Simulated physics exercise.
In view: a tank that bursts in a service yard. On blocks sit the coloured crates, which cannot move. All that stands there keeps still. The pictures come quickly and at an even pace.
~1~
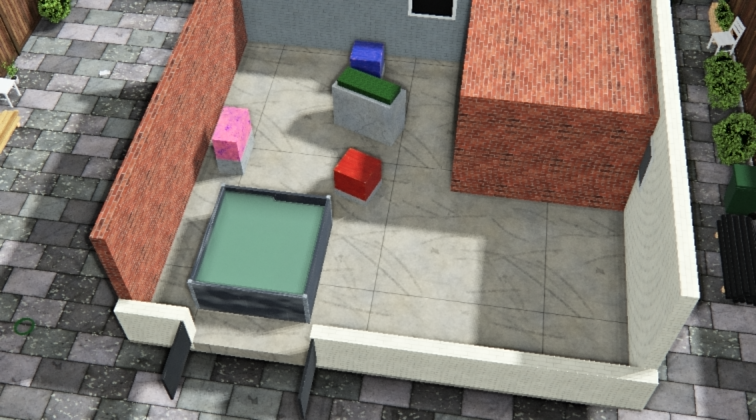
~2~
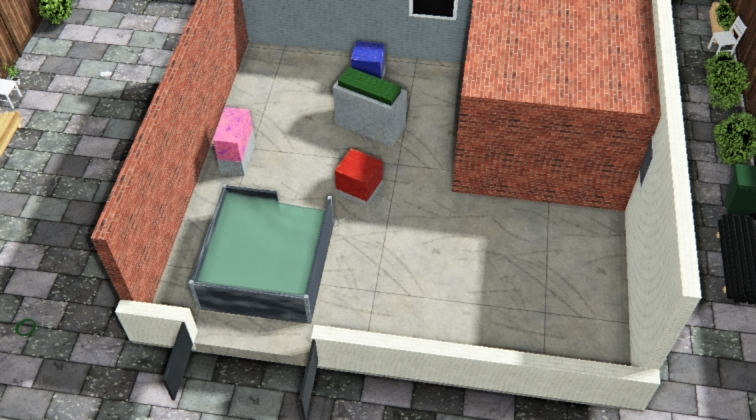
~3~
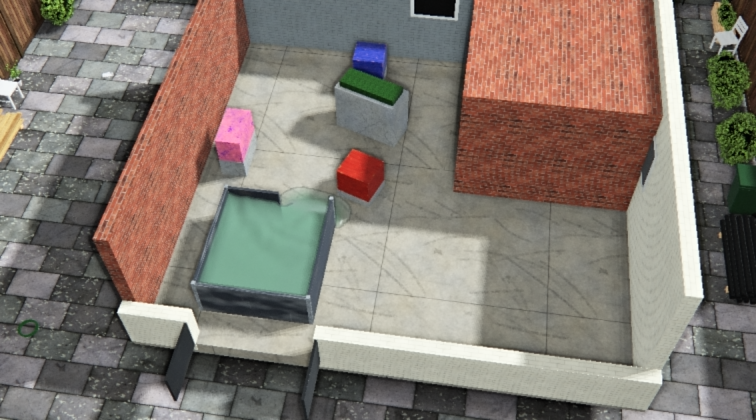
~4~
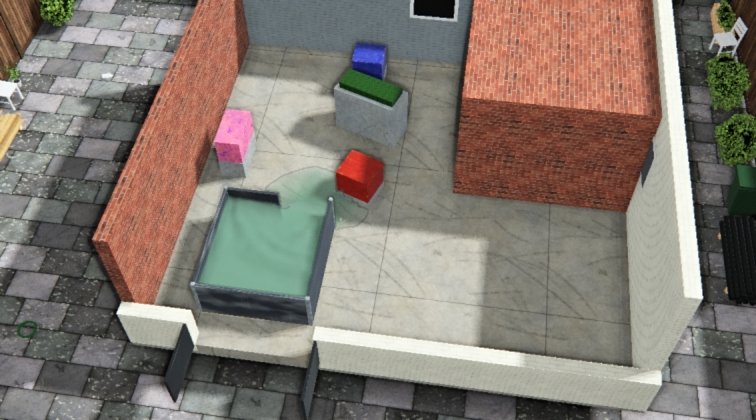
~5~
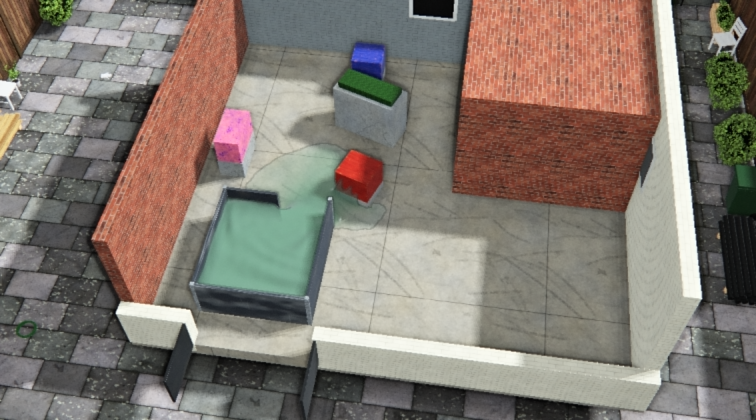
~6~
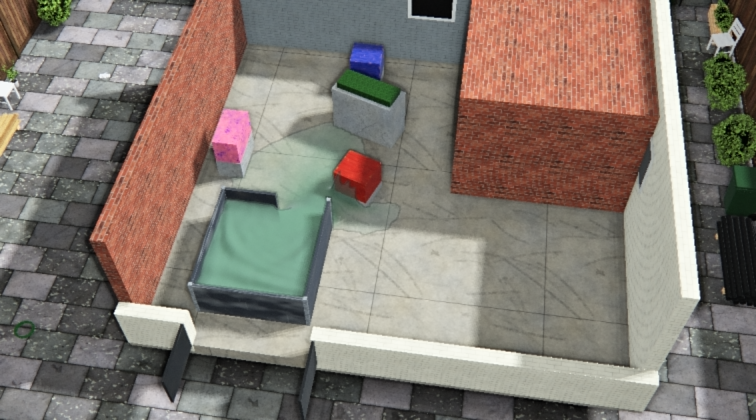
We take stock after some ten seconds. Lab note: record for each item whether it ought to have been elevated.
Result - red crate: Wetted, should be elevated; blue crate: Dry, no change needed; pink crate: Dry, no change needed.
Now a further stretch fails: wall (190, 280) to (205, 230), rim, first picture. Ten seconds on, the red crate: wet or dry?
Note: Red crate is never reached.
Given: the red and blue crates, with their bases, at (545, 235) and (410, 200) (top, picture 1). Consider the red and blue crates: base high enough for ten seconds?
The red one is not reached, the blue one is not reached.
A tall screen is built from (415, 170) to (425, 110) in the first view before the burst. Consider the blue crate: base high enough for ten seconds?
Looking at it, the blue one is left alone in the end.
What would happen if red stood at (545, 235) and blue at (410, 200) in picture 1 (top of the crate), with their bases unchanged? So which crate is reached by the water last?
That should be the red-painted one.
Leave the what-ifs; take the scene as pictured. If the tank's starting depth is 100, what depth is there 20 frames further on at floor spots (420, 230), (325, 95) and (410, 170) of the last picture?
I'd say close to 4, 4 and 4 percent.
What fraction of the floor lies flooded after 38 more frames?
Estimate: Near 85 %.
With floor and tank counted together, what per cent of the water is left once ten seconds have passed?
100 percent or thereabouts.
A moment on, water covers 25 % of the floor; the red crate water round its plinth, the blue crate water round its plinth, the pink crate water round its plinth.
Next, water covers 45 % of the floor; the red crate water round its plinth, the blue crate water round its plinth, the pink crate water round its plinth.
Then, water covers 65 % of the floor; the red crate water round its plinth, the blue crate water round its plinth, the pink crate water round its plinth.
Later, water covers 85 % of the floor; the red crate water round its plinth, the blue crate water round its plinth, the pink crate water round its plinth.
In the end, water covers 100 % of the floor; the red crate was topped, the blue crate stayed above the water, the pink crate stayed above the water.
